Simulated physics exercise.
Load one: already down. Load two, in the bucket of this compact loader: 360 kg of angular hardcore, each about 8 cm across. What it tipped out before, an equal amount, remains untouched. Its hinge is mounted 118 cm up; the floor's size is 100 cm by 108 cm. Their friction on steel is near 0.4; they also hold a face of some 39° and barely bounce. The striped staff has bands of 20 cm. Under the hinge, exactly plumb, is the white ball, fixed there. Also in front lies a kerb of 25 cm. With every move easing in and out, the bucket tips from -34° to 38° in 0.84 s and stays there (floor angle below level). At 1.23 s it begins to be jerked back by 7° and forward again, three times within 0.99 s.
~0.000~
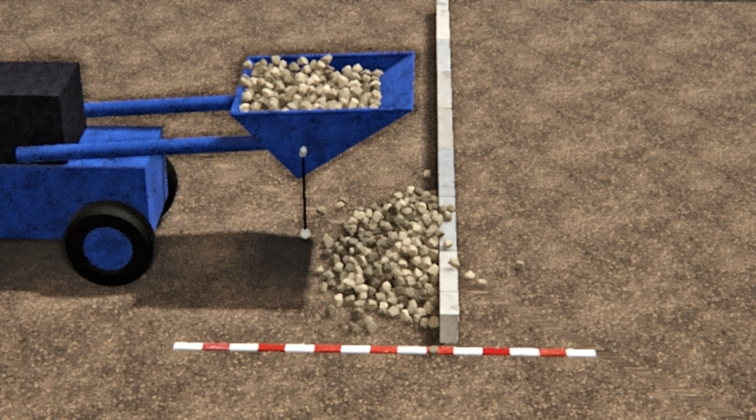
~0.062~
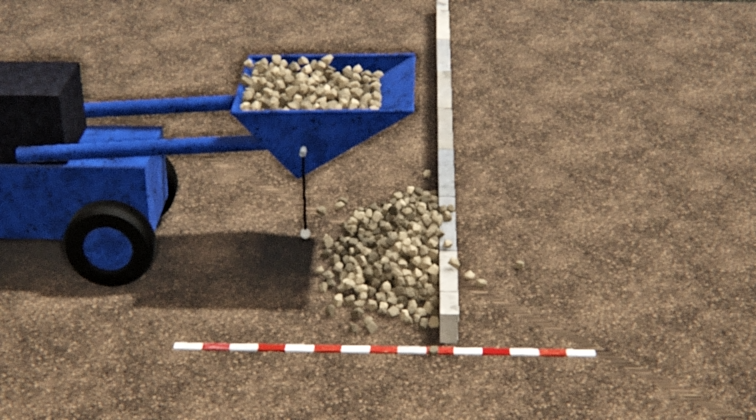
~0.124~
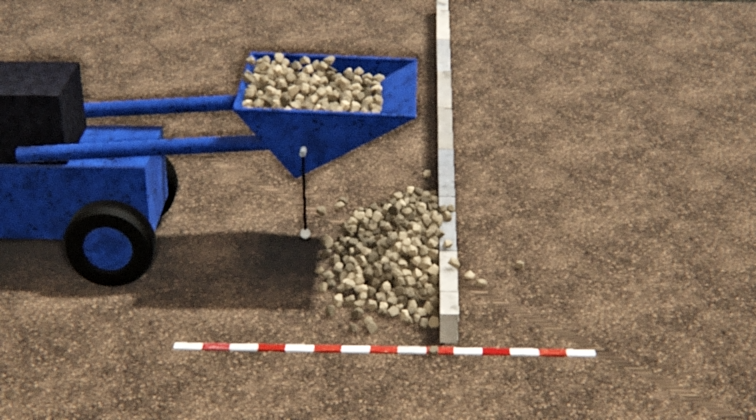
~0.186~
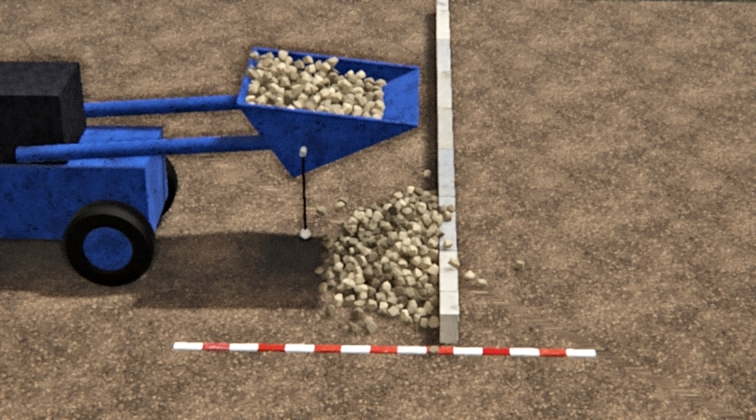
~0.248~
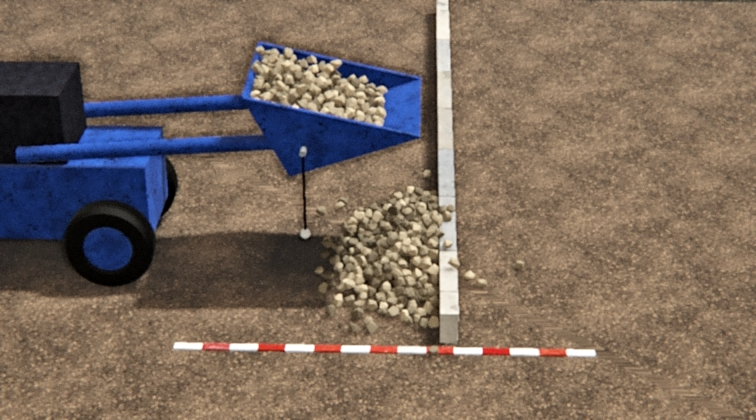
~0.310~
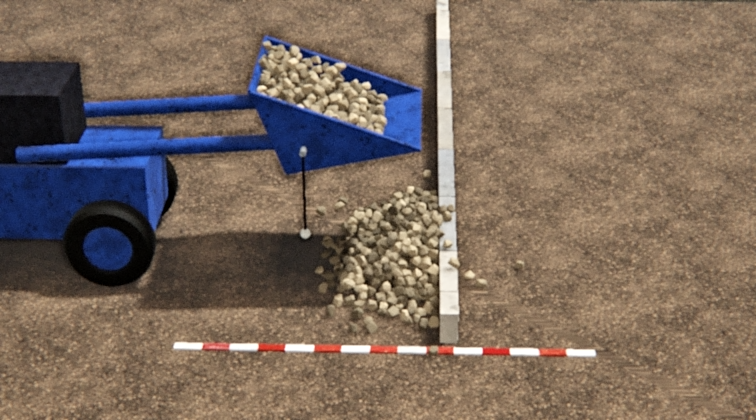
A blue loader slowly tilts its stone-filled bucket downward above a pile beside a kerb.
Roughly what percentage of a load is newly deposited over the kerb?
Around 36 per cent of a load is newly deposited there.
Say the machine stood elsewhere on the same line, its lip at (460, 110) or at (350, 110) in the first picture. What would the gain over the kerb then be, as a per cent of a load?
Case one about 90 %, case two about 0 %.
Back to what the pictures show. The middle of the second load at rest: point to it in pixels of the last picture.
I'd say close to (433, 238).
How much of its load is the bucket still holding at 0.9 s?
Roughly 90 parts in a hundred of the load.
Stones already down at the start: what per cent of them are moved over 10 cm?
The answer is about 0 per cent.
After 0.6 s the floor is at 27°; in per cent of one load, 100 in the bucket, 99 on this side of the kerb, 1 over the kerb; the foremost stones are at (464, 245).
After 0.9 s the floor is at 38°; in per cent of one load, 92 in the bucket, 108 on this side of the kerb, 1 over the kerb; the foremost stones are at (464, 245).
After 2.7 s the floor is at 38°; in per cent of one load, 0 in the bucket, 164 on this side of the kerb, 36 over the kerb; the foremost stones are at (576, 261).
After 5.4 s the floor is at 38°; in per cent of one load, 0 in the bucket, 164 on this side of the kerb, 36 over the kerb; the foremost stones are at (576, 261). Net gain over the kerb, 36.
